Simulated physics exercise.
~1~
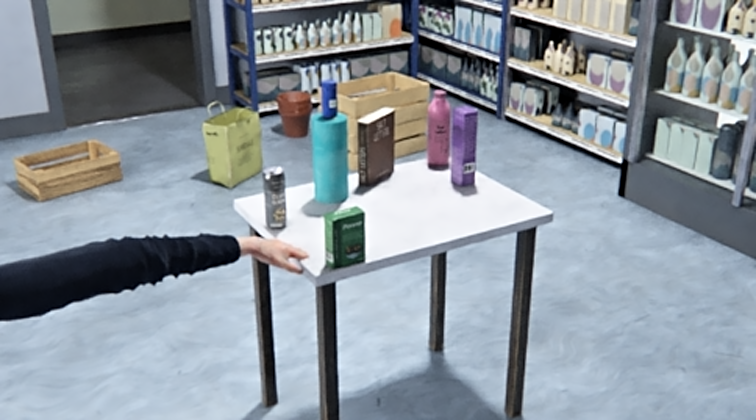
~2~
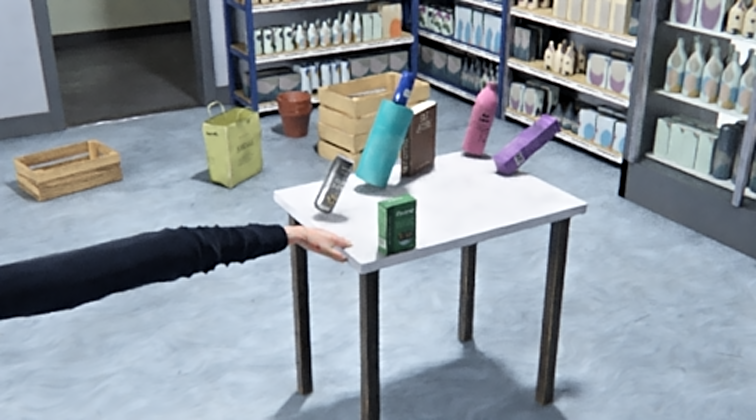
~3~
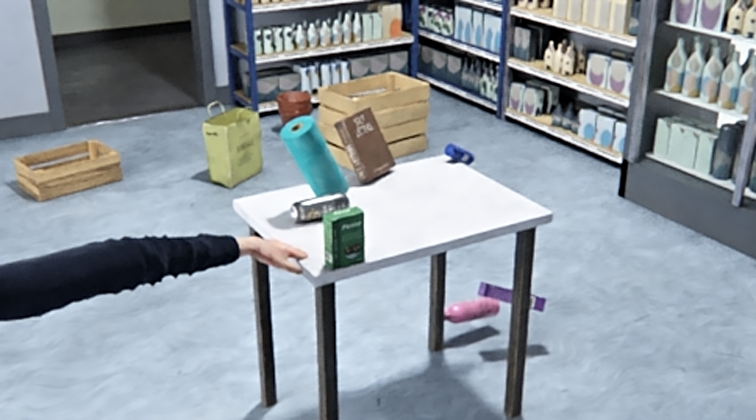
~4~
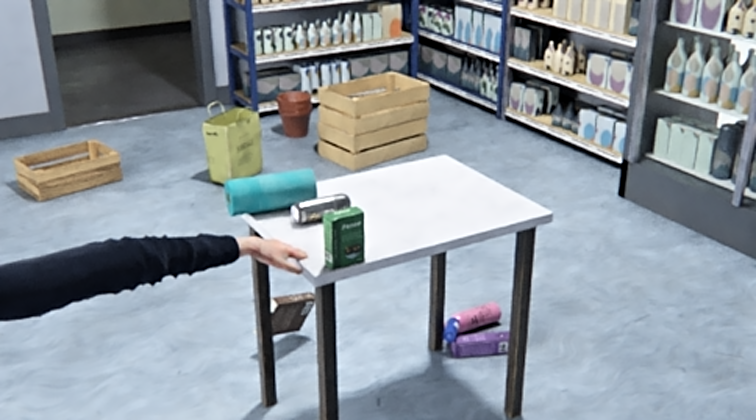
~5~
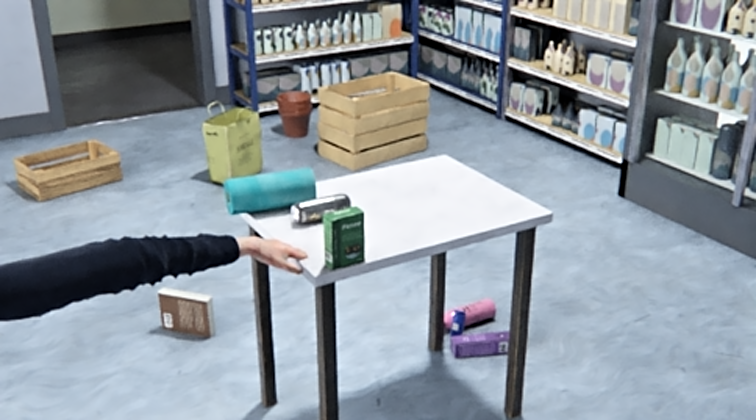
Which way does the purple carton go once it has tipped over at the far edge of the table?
The purple carton moves down, dropping off the table to the floor.
